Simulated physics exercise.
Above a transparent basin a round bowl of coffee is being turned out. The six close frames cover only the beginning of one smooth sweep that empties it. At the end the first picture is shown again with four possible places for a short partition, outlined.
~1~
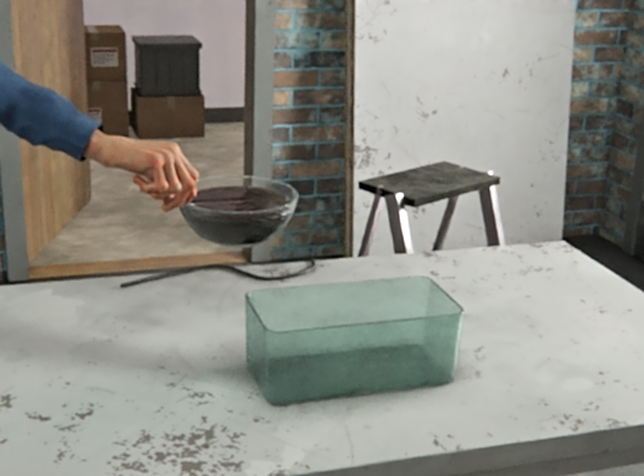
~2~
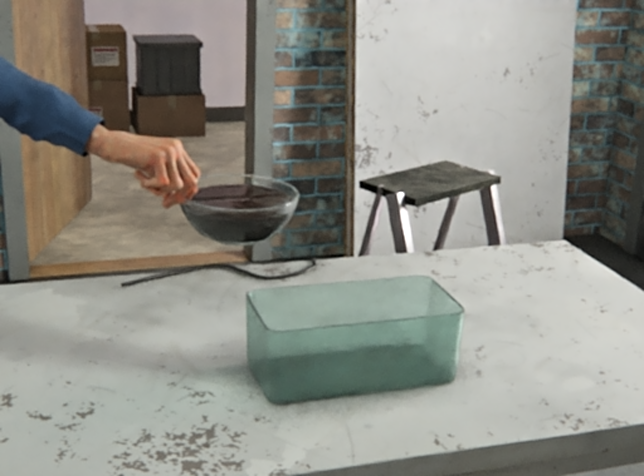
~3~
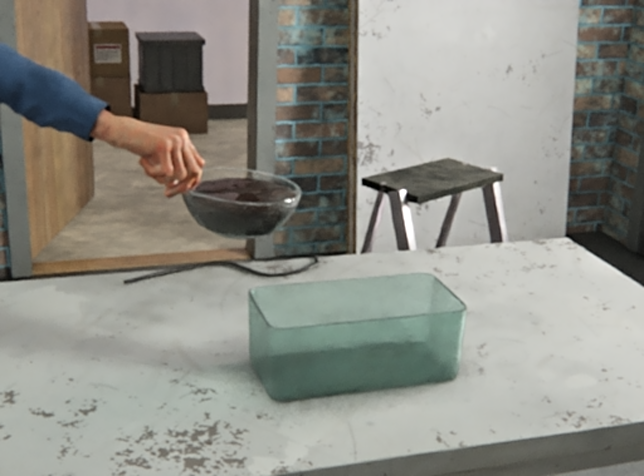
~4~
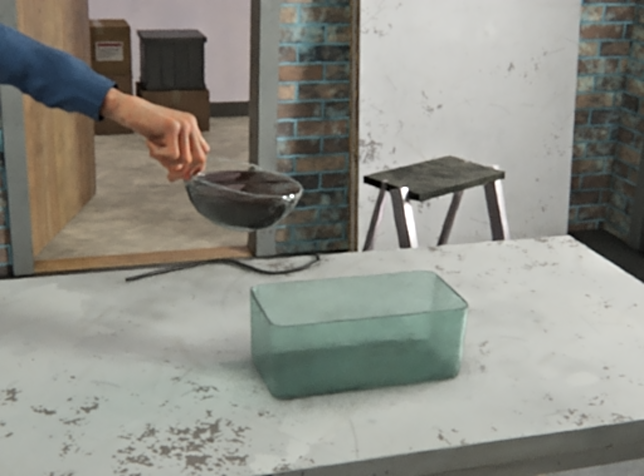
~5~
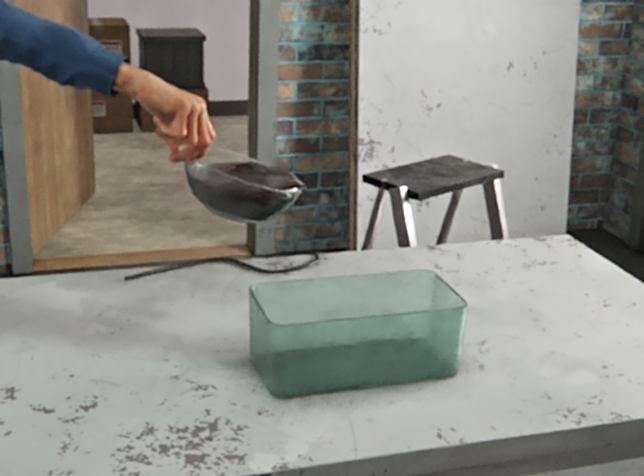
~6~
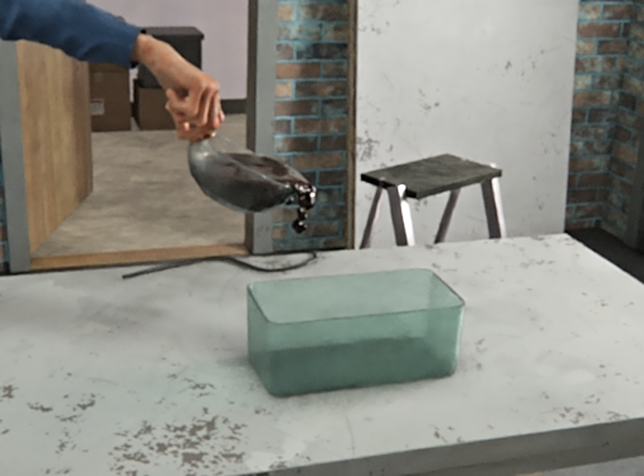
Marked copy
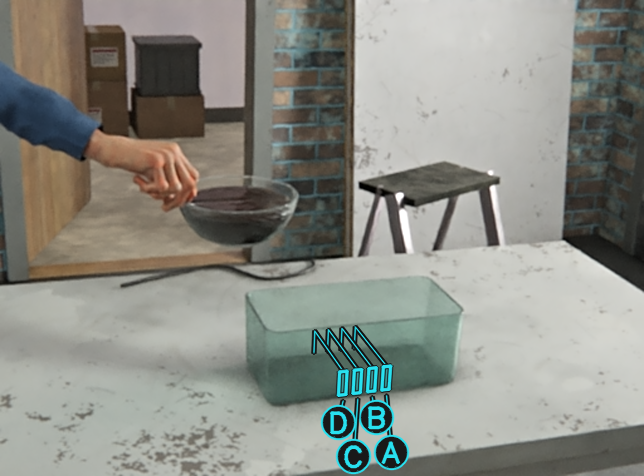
A glass bowl of dark liquid tilting rightward in a hand above a clear basin, the liquid starting to spill over its lip.
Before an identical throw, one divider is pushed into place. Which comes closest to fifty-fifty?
A beats the others.
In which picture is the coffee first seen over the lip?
Picture 5.
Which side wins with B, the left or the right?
More ends on the right.
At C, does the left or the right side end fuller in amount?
The right side.
On the marked copy, A at (386, 395); B at (372, 397); C at (357, 398); D at (343, 400).
With A, about 49 % ends left of the wall and 49 % right of it.
With B, about 26 % ends left of the wall and 72 % right of it.
With C, about 14 % ends left of the wall and 84 % right of it.
With D, about 9 % ends left of the wall and 89 % right of it.
